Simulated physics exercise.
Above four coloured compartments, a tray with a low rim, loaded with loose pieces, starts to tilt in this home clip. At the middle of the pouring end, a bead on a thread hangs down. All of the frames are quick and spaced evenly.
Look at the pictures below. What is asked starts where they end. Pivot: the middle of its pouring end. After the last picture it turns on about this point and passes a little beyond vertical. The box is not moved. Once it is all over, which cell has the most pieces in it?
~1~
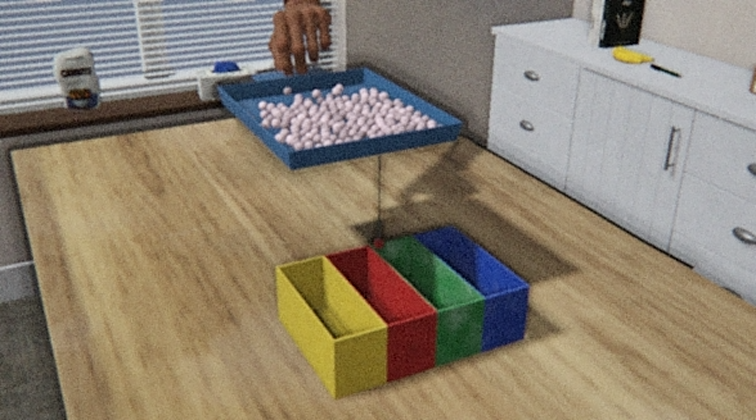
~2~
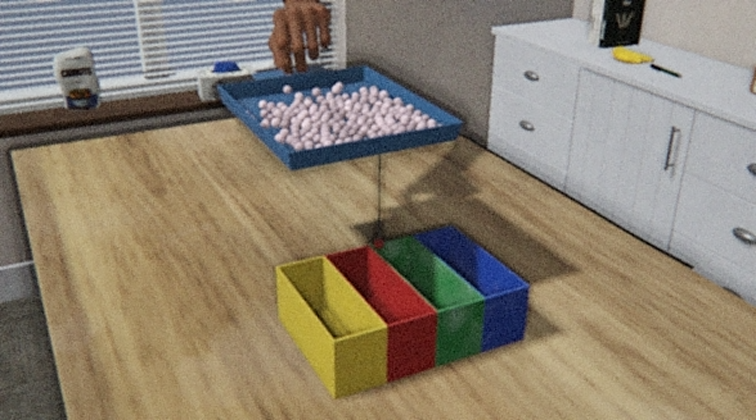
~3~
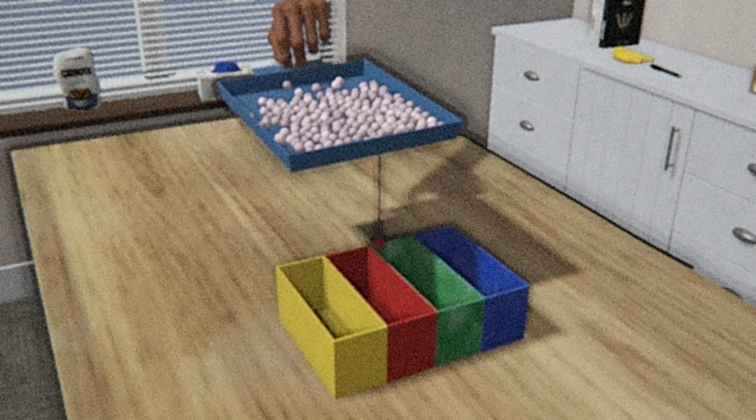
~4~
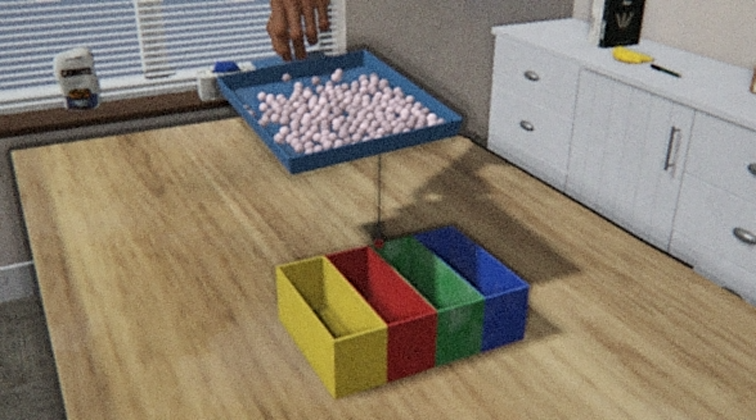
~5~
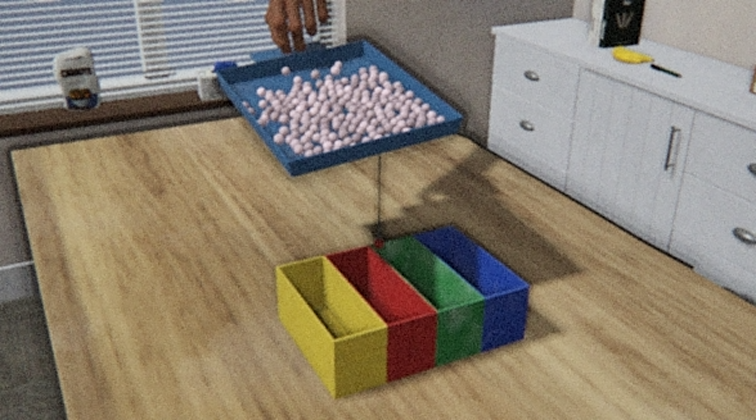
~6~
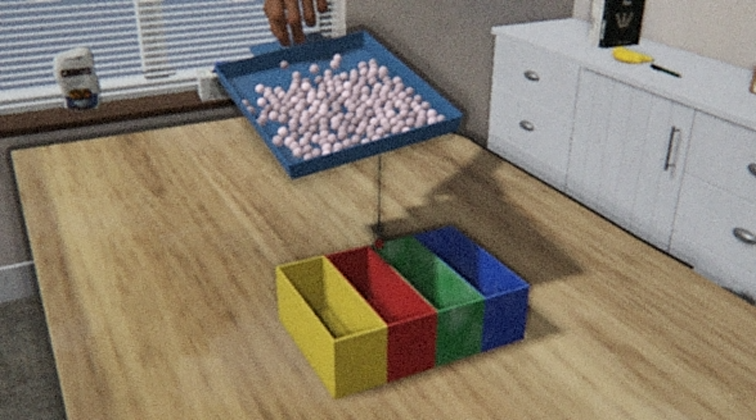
The yellow cell.
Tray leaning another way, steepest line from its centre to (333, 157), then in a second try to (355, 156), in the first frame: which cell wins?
The yellow one, then the cell in yellow.
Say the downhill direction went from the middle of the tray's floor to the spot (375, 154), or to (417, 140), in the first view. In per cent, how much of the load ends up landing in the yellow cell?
I'd say some 20 in a hundred at first, then 0 in a hundred.
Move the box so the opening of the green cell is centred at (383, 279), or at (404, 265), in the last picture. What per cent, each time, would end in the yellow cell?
Close to 50 in a hundred, then close to 80 in a hundred.
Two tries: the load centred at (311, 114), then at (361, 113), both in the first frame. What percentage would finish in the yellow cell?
From the first start you get 60 in a hundred, from the second 70 in a hundred.
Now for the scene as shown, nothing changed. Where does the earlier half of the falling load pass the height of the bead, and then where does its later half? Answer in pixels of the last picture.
First near (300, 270), later near (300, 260).
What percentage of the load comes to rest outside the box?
About 30 per cent.
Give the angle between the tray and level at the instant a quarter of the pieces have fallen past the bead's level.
Near 80 degrees.
Soon, tray tipped steeply; all on the tray.
A while on, tray tipped right over; a small part on the tray; about half in the yellow cell; a small part in the red cell; a stray few in the green cell; about a third falling or outside the box.
Towards the end, tray tipped past a quarter turn; about two thirds in the yellow cell; a small part in the red cell; a stray few in the green cell; about a quarter falling or outside the box.
Finally, tray tipped past a quarter turn; about two thirds in the yellow cell; a small part in the red cell; a stray few in the green cell; none in the blue cell; about a quarter outside the box.
